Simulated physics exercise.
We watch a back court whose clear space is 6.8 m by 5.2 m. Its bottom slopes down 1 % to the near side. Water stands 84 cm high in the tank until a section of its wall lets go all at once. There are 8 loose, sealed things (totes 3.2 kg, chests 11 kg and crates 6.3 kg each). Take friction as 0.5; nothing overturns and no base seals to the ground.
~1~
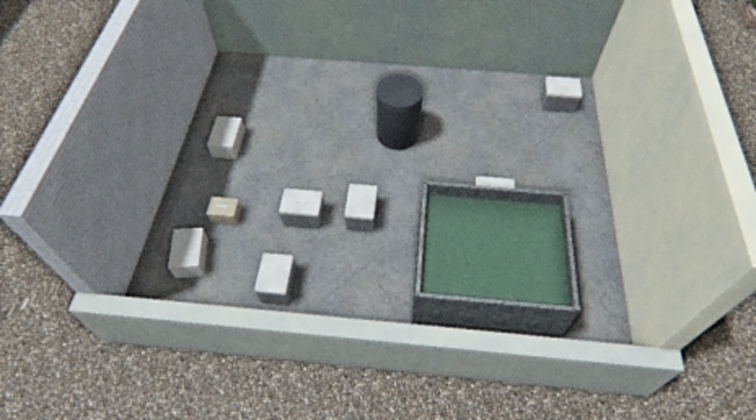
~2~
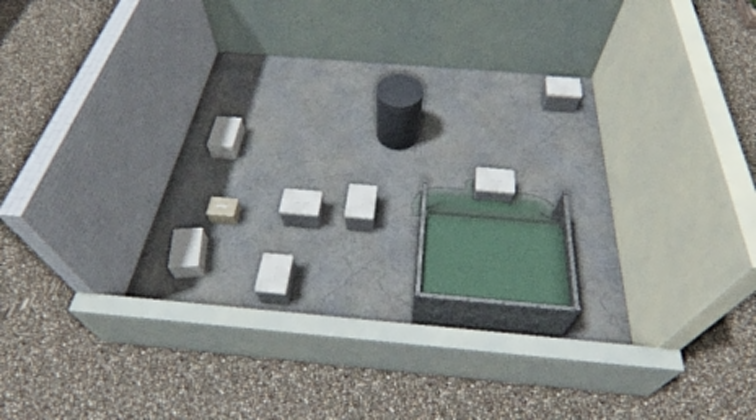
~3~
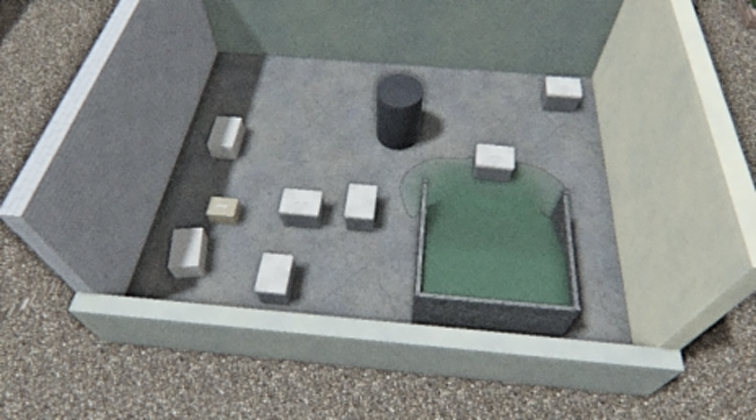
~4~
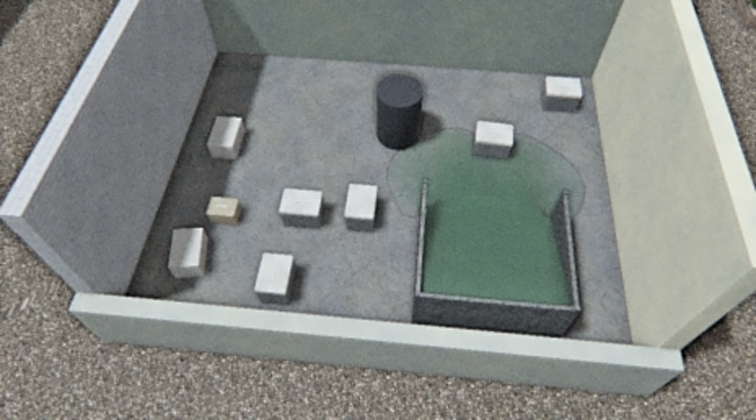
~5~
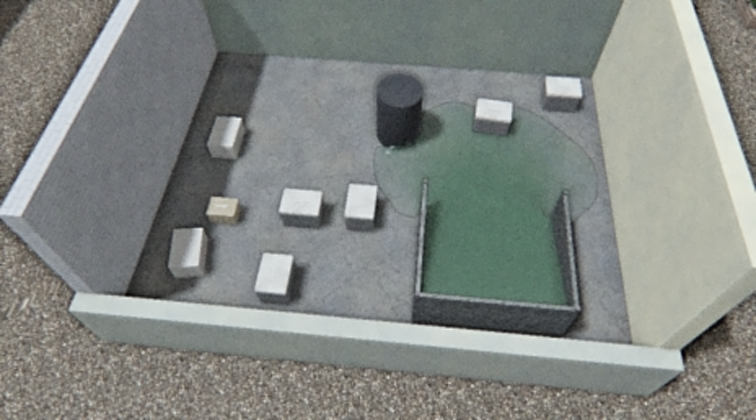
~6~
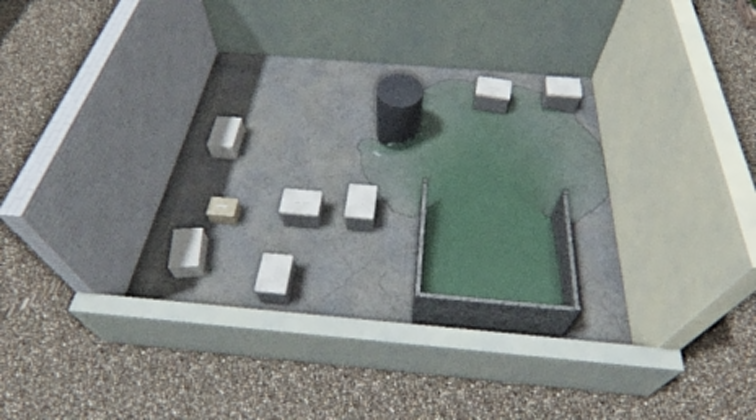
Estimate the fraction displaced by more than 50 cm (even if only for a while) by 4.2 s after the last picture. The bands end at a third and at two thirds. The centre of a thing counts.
It is from one to two thirds.
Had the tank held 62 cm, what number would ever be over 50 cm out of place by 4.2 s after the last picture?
Then 3.
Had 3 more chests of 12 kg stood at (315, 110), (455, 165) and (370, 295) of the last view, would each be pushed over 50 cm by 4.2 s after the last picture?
In turn: Over, more, under.
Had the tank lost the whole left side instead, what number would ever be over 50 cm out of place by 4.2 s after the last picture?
In that case 6 of them.
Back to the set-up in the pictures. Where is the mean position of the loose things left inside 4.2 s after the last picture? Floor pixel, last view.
Near (314, 221).
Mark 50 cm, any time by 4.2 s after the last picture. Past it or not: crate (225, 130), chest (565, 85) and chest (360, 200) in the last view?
In turn: Over, more, less.
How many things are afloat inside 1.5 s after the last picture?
2 of them.
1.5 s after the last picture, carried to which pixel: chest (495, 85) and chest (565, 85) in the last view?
Near (503, 48) and (569, 55).
Then, 0.4 s after the last picture 1 of 8 are over 50 cm from their spots; 1 afloat.
Then, 1.5 s after the last picture 1 of 8 are over 50 cm from their spots; 2 afloat.
Then, 2.8 s after the last picture 2 of 8 are over 50 cm from their spots; 3 afloat.
Then, 4.2 s after the last picture 3 of 8 are over 50 cm from their spots, and 3 have been at some point; 3 afloat.
